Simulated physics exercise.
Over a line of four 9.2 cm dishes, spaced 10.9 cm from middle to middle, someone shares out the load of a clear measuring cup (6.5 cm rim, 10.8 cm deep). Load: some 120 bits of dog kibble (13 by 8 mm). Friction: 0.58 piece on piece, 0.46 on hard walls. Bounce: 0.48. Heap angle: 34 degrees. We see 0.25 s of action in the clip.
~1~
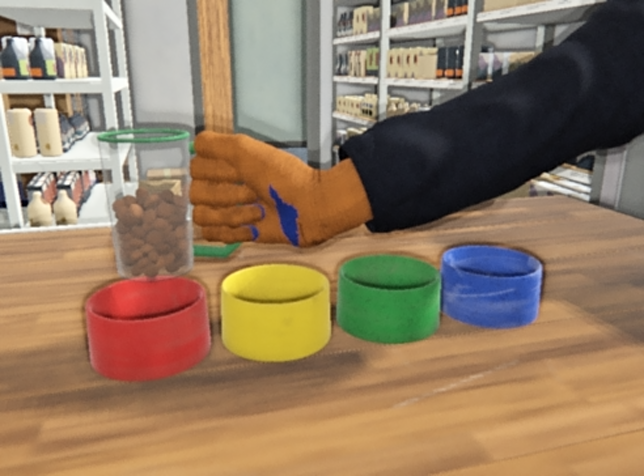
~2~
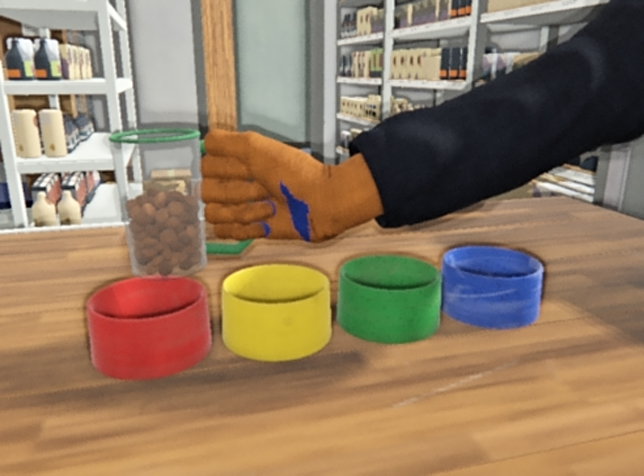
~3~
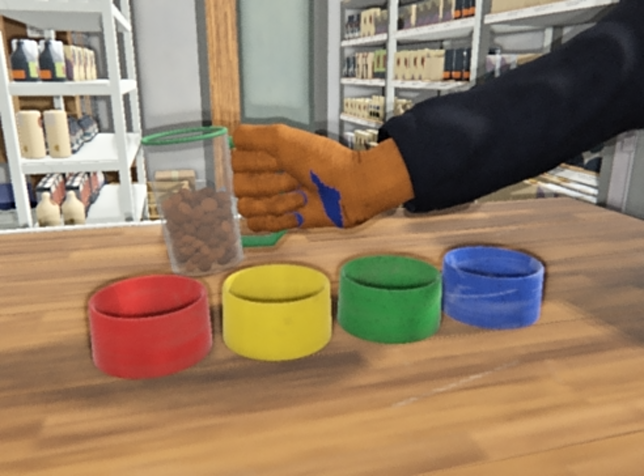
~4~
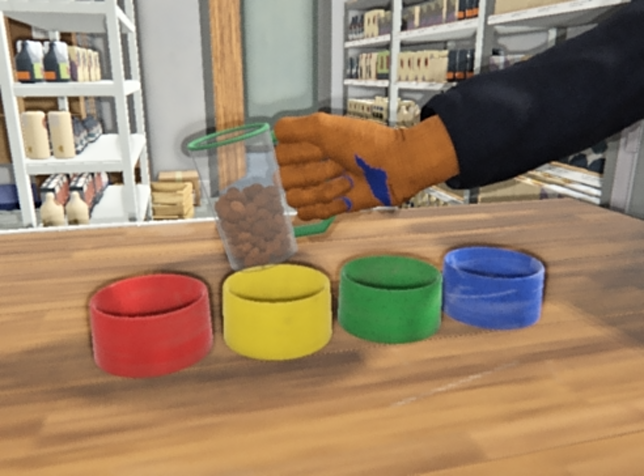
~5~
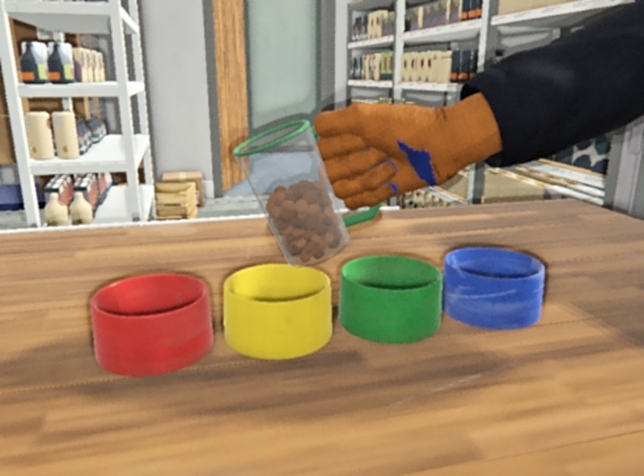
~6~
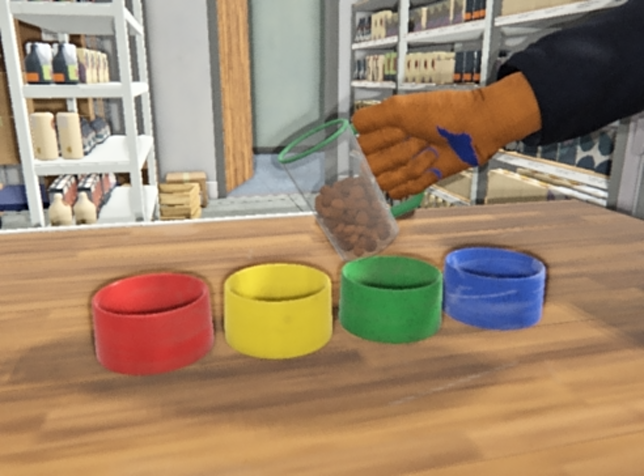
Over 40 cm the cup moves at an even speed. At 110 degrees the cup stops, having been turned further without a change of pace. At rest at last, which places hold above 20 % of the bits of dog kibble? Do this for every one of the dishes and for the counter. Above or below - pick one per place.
Red: Below; blue: Above; green: Below; yellow: Below; counter: Below.
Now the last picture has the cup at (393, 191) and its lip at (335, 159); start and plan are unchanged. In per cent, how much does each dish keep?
The red dish keeps 0, the blue dish 80, the green dish 0 and the yellow dish 0.
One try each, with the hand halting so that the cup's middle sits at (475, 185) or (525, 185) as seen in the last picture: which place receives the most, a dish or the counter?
On the first run most goes to green, and on the second to blue.
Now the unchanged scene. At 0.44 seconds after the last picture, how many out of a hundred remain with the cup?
That would be some 100 per cent.
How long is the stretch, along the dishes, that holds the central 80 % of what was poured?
It spans roughly 5 centimetres along the row.
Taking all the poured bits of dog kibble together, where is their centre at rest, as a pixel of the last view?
Somewhere near (498, 292) in the last picture.
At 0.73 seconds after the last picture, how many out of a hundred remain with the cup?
It should be near 80 per cent.
Then, 0.26 s after the last picture, tilt 70 degrees; cup holds 100 %.
Then, 0.44 s after the last picture, tilt 97 degrees; cup holds 100 %.
Then, 0.73 s after the last picture, tilt 110 degrees; cup holds 80 %, blue 20 %.
In the end, red 0 %, blue 90 %, green 0 %, yellow 0 %, counter 0 %, cup 10 %.
